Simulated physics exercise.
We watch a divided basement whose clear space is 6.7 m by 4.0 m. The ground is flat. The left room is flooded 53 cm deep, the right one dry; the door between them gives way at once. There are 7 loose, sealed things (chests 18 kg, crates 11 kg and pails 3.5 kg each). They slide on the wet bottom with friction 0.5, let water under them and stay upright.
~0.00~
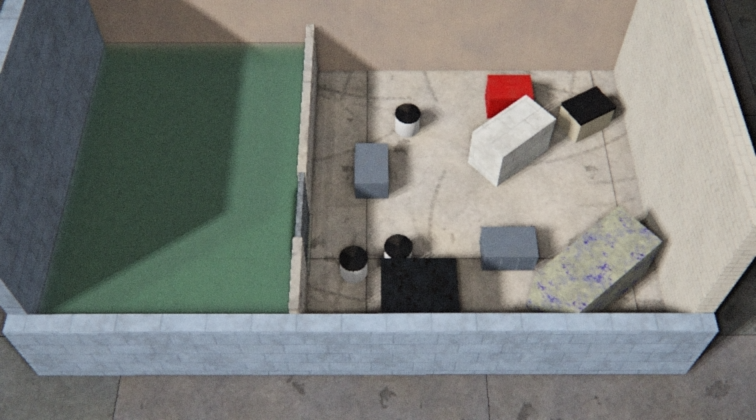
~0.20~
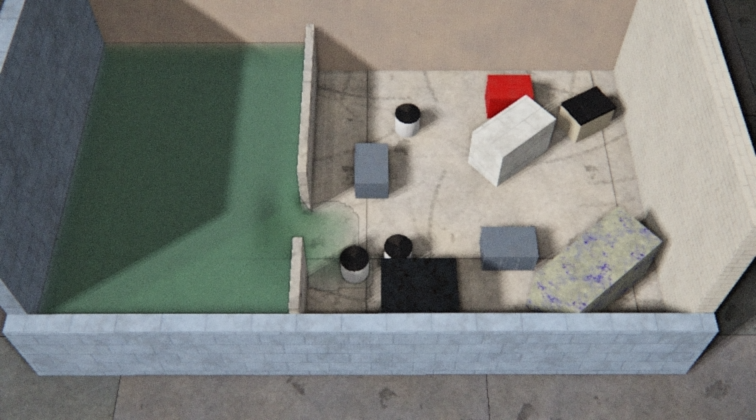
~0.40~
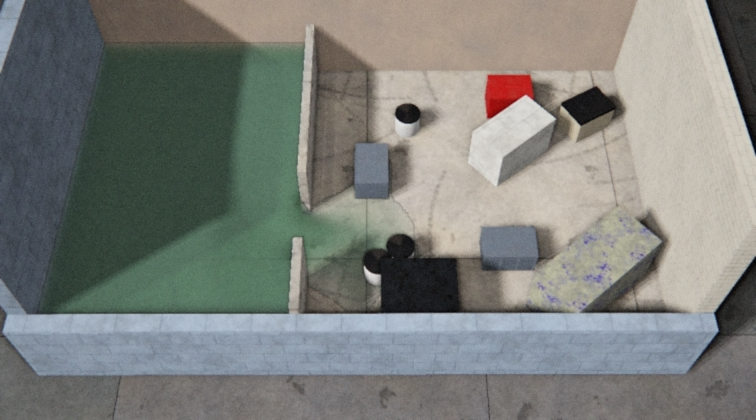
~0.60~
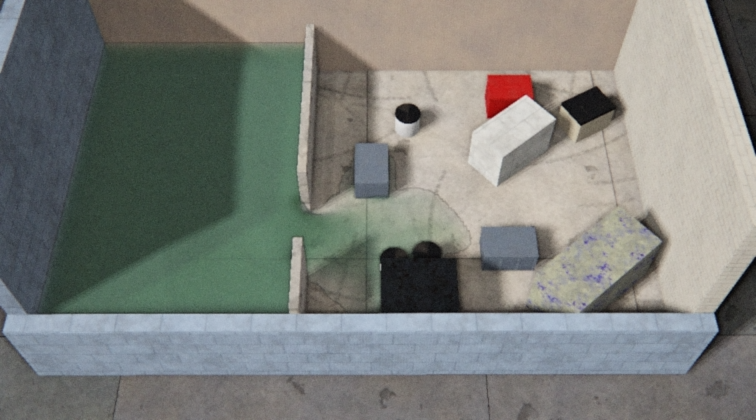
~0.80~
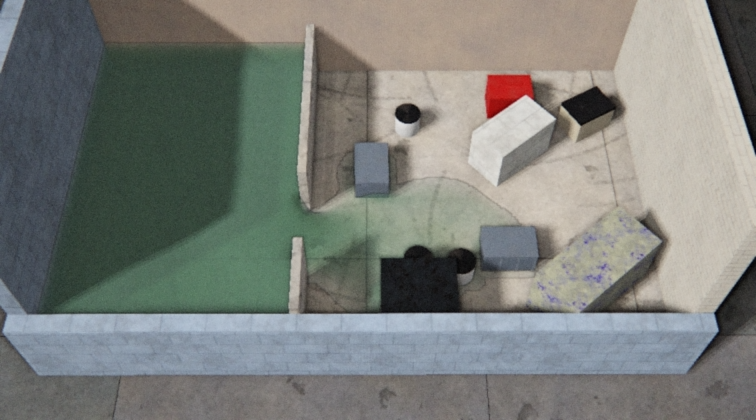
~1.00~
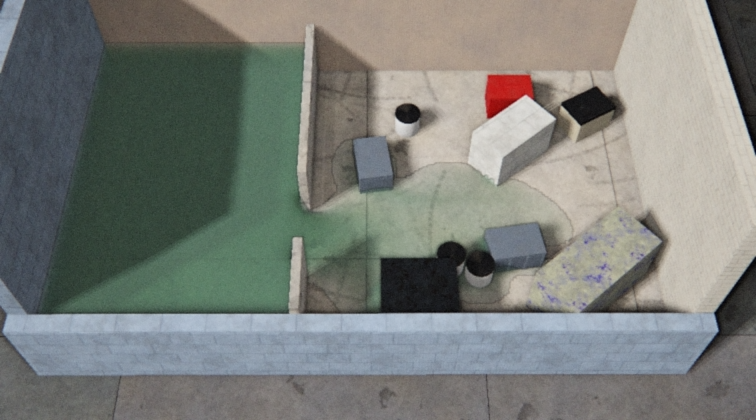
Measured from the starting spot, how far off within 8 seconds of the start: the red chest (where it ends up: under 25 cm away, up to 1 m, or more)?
The red chest gets carried off.
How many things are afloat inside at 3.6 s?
I count 5.
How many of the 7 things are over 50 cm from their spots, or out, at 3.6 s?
I count 5.
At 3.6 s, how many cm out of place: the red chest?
Roughly 10 cm by then.
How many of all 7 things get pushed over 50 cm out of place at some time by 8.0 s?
That makes 7.
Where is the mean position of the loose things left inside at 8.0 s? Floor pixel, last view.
Near (429, 206).
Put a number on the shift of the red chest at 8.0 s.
About 250 cm.
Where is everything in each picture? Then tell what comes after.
In the first frame, the red chest at (510, 86) rests on the ground; 10.7 m2 under water; 0 of 7 have shifted.
In the second frame, the red chest at (510, 86), on the bottom; water covers 11.3 m2; 0 of 7 have shifted.
In the third frame, the red chest at (510, 86) rests on the ground; 12.1 m2 under water; 1 of 7 have shifted.
In the fourth frame, the red chest at (510, 86), on the bottom; water covers 12.9 m2; 2 of 7 have shifted.
In the fifth frame, the red chest at (510, 86) rests on the ground; water covers 13.9 m2; 2 of 7 have shifted.
In the sixth frame, the red chest at (510, 86) rests on the ground; water covers 15.3 m2; 4 of 7 have shifted.
After 1.6 s the red chest is near (510, 86), 0.0 m from its start, aground; 3 afloat.
After 3.6 s the red chest is near (505, 81), 0.1 m from its start, afloat; 5 afloat.
After 5.6 s the red chest is near (438, 82), 0.9 m from its start, afloat; 7 afloat.
After 8.0 s the red chest is near (396, 197), 2.3 m from its start, afloat; 7 afloat.
